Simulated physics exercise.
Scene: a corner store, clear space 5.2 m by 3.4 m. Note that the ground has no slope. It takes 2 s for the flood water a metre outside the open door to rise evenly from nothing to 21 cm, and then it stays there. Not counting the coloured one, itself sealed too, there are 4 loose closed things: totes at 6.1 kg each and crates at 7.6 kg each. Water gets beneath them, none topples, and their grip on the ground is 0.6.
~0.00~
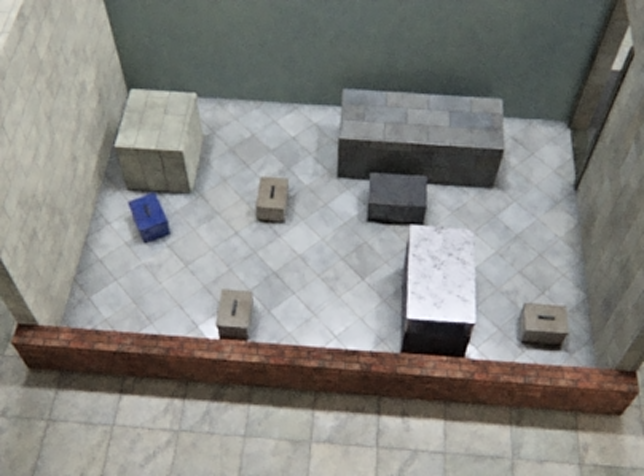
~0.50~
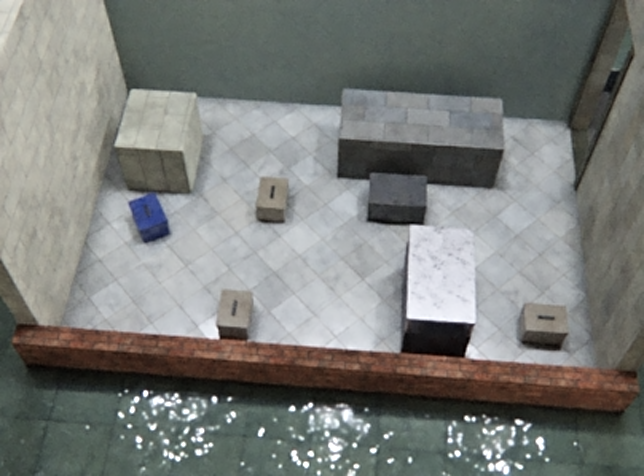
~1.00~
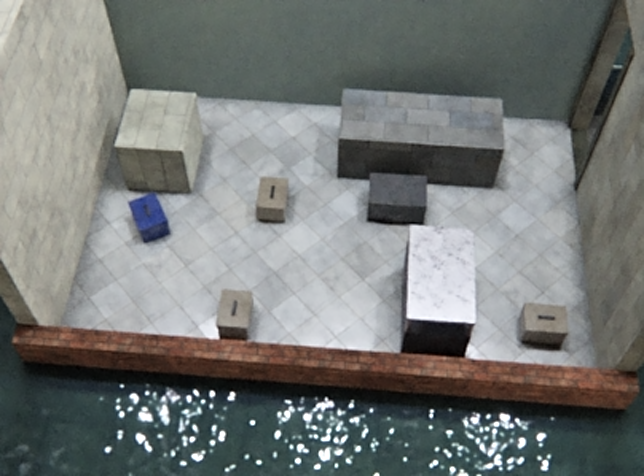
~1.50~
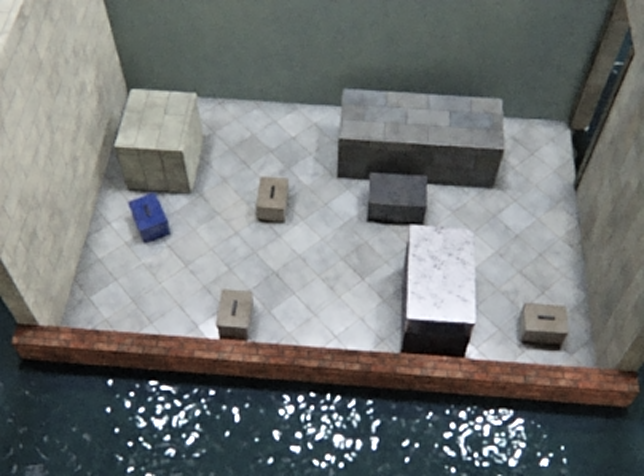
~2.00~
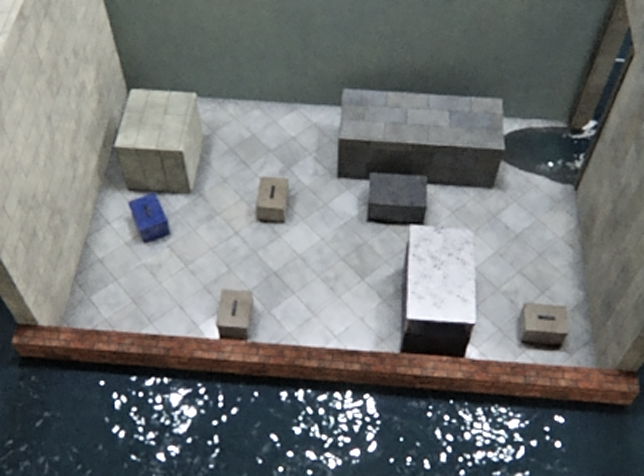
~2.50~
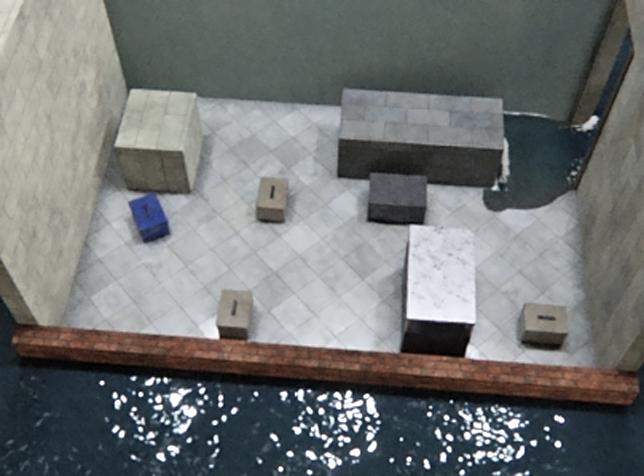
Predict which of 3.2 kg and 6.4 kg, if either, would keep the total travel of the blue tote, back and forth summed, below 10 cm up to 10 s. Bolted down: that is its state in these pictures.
My prediction: The lighter figure already works.
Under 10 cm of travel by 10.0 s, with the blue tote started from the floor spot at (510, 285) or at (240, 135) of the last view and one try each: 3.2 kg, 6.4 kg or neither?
In order, no load succeeds and no load succeeds.
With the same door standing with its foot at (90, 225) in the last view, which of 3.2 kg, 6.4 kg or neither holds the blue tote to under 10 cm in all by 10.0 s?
Both masses fail.
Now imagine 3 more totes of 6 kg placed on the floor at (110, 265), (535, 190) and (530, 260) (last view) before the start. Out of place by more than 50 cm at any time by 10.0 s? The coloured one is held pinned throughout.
Listed in turn, they go beneath the bar, over the bar, over the bar.
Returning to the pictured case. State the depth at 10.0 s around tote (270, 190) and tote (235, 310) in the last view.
Some 4 cm at the first, some 4 cm at the second.
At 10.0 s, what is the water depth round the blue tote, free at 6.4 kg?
Roughly 2 cm.
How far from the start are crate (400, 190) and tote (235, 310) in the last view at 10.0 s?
Net displacement, in order: 0 cm; 0 cm.
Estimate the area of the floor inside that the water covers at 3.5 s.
3.5 m2.
After 3.5 s the blue tote would be 0 cm from its start with 3.2 kg and 0 cm from its start with 6.4 kg; 0 cm of water round it then.
After 4.5 s the blue tote would be 0 cm from its start with 3.2 kg and 0 cm from its start with 6.4 kg; 0 cm of water round it then.
After 7.0 s the blue tote would be 0 cm from its start with 3.2 kg and 0 cm from its start with 6.4 kg; 1 cm of water round it then.
After 10.0 s the blue tote would be 0 cm from its start with 3.2 kg and 0 cm from its start with 6.4 kg; 2 cm of water round it then.
